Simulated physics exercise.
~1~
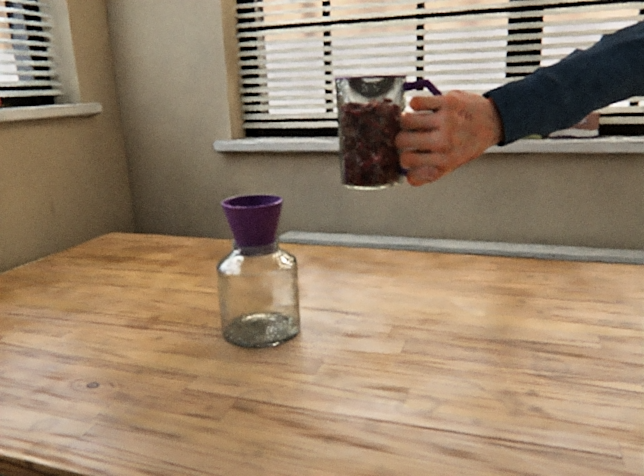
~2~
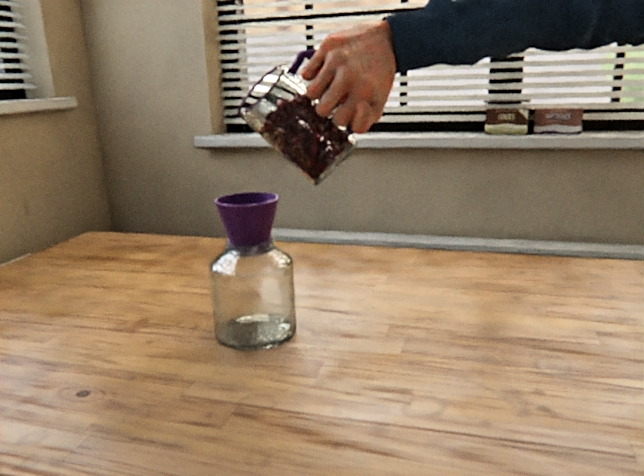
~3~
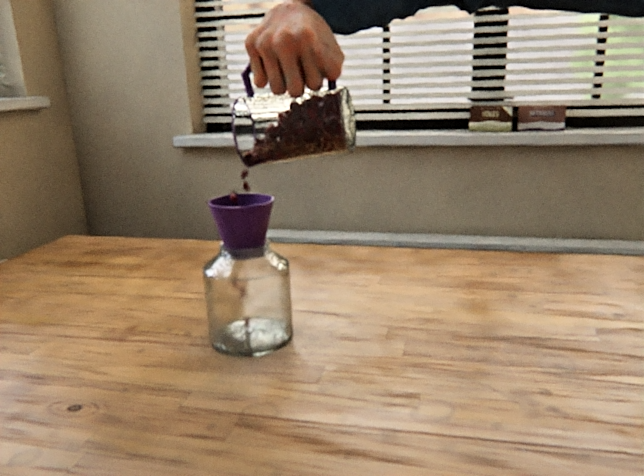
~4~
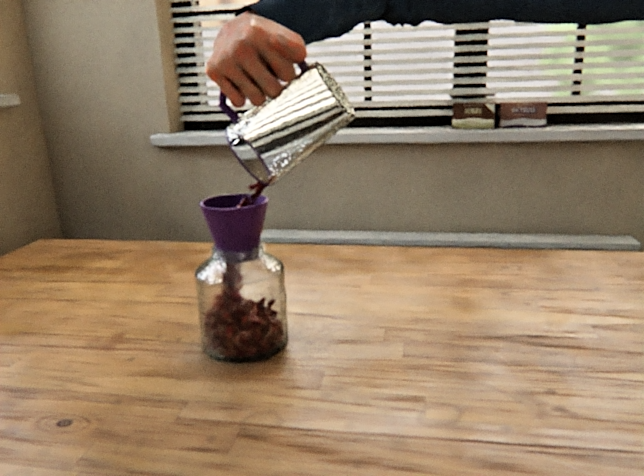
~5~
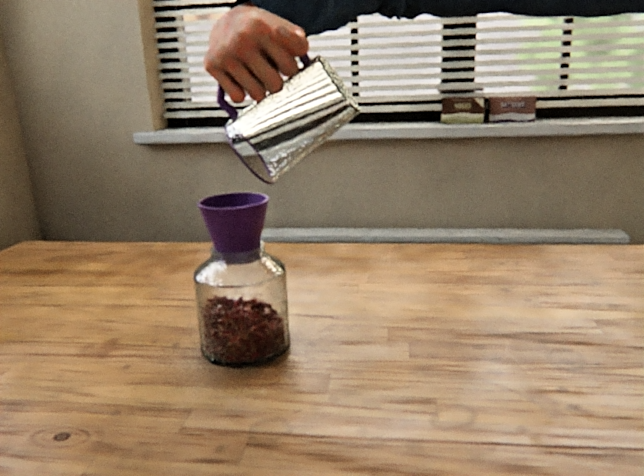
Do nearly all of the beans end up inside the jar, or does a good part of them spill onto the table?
Nearly all of the beans end up inside the jar. The cup is left empty and the table around the jar stays clear.
